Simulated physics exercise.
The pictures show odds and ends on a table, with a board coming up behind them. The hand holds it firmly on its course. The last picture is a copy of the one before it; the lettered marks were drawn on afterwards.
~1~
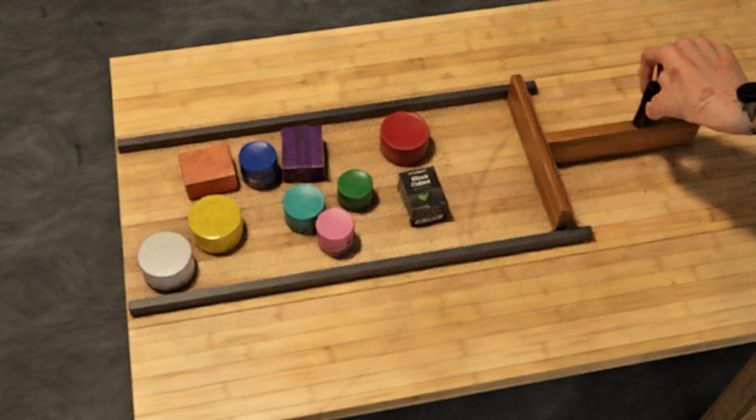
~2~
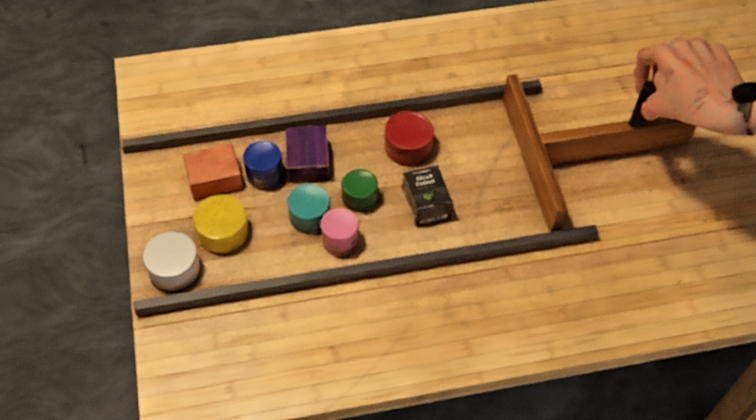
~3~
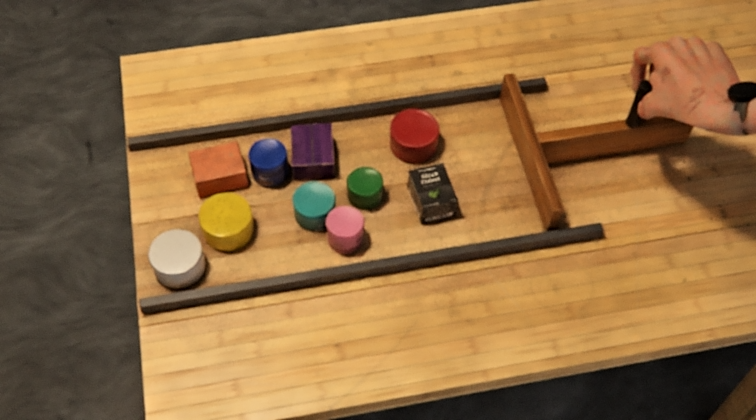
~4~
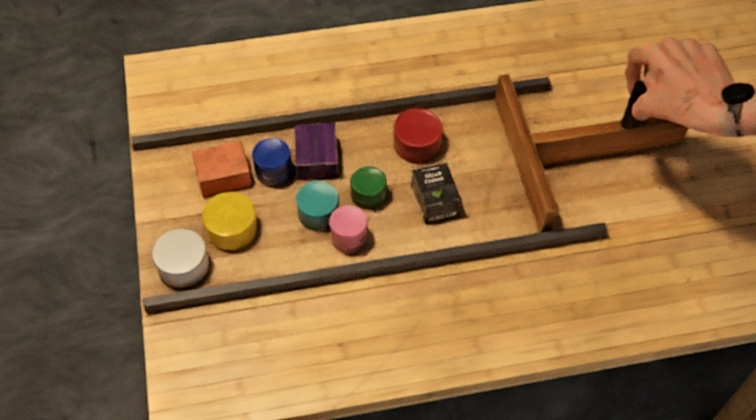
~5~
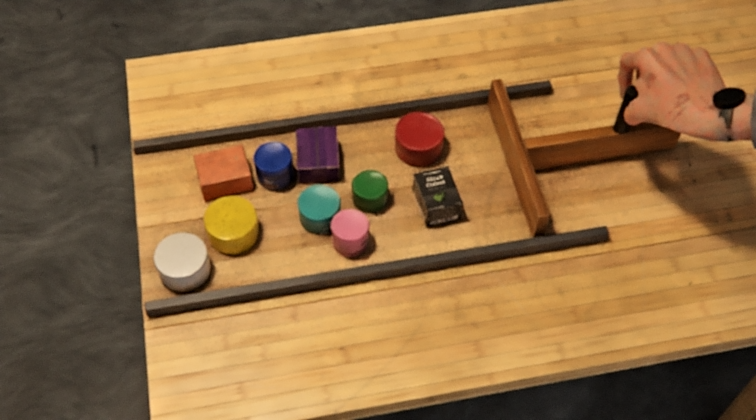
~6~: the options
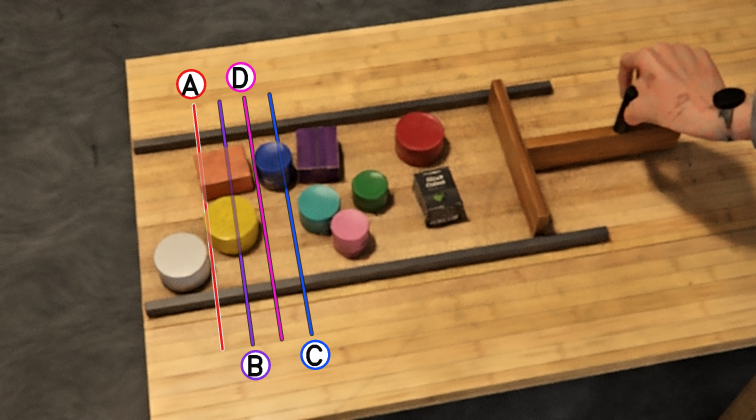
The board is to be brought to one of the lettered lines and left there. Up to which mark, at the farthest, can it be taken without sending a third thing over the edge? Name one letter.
Line D.
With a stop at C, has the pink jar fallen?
No.
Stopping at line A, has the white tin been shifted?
Yes.
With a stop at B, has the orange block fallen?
By then, yes.
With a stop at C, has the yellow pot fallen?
No.
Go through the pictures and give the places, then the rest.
In the first picture, yellow pot (216, 224); turquoise jar (305, 209); orange block (208, 172).
In the second picture, board (536, 139); green tub (359, 190).
In the third picture, board (532, 138); purple box (313, 152).
In the fourth picture, board (527, 139); pink jar (349, 230).
In the fifth picture, board (520, 144); black packet (437, 196); yellow pot (231, 225); turquoise jar (320, 210).
On the marked copy, A at (207, 217); B at (235, 213); C at (289, 204); D at (261, 209).
With D. Early on, board (429, 158); red tub (388, 145); black packet (408, 201).
Further on, board (336, 172); orange block (175, 177); blue tub (217, 185).
At the end, board (264, 183); orange block over the edge; blue tub (144, 190); one fallen.
As for the rest, A drops four; B drops three; C is within the limit but short.
